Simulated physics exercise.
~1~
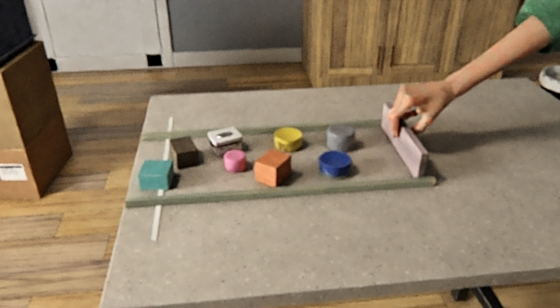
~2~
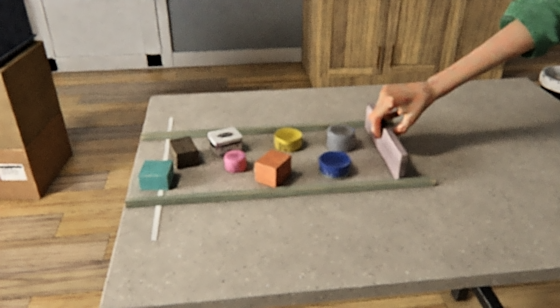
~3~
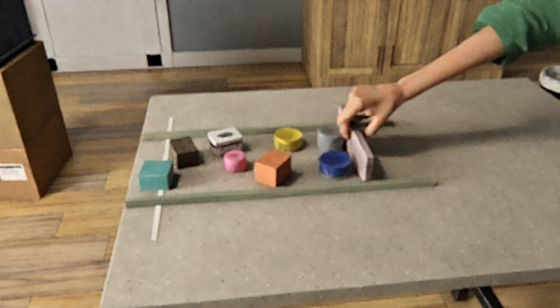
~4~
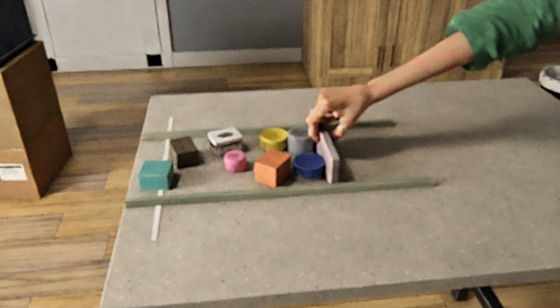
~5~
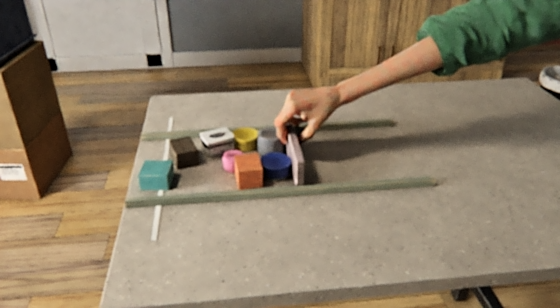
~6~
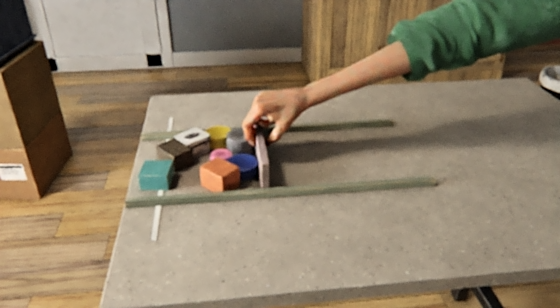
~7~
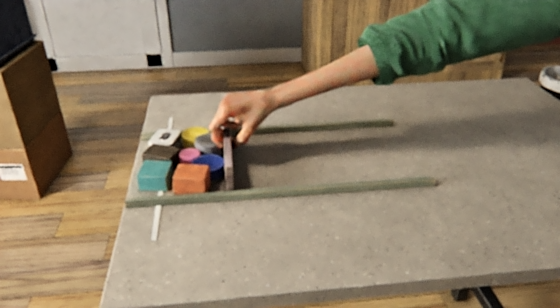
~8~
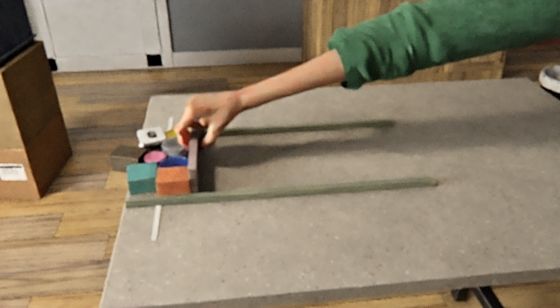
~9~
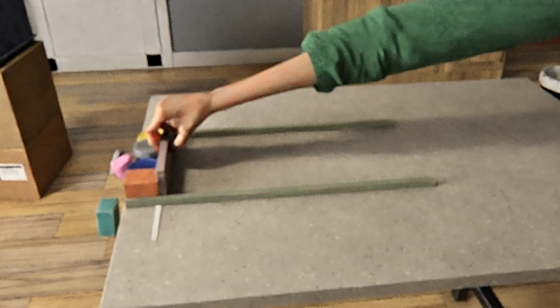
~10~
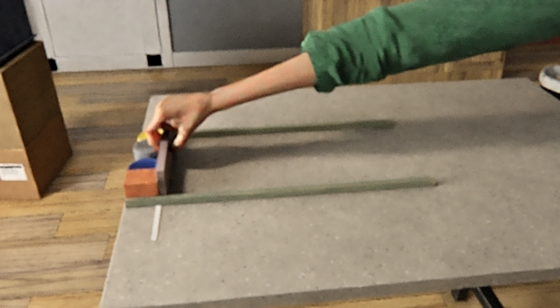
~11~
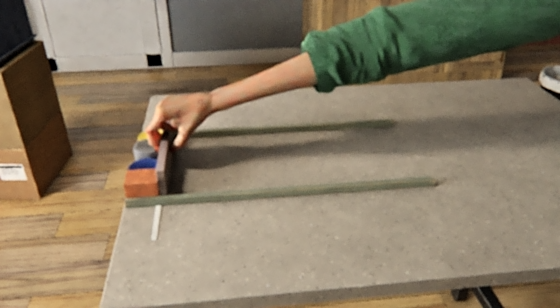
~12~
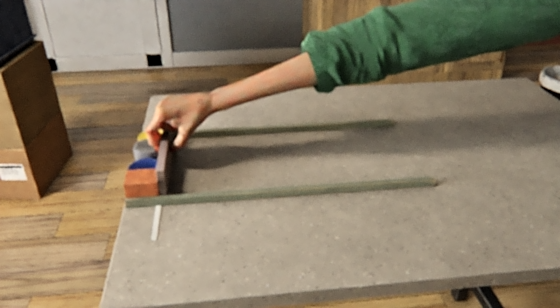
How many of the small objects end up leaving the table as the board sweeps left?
Four of them go off the left edge, namely the pink lid, the white case, the black block and the turquoise block.
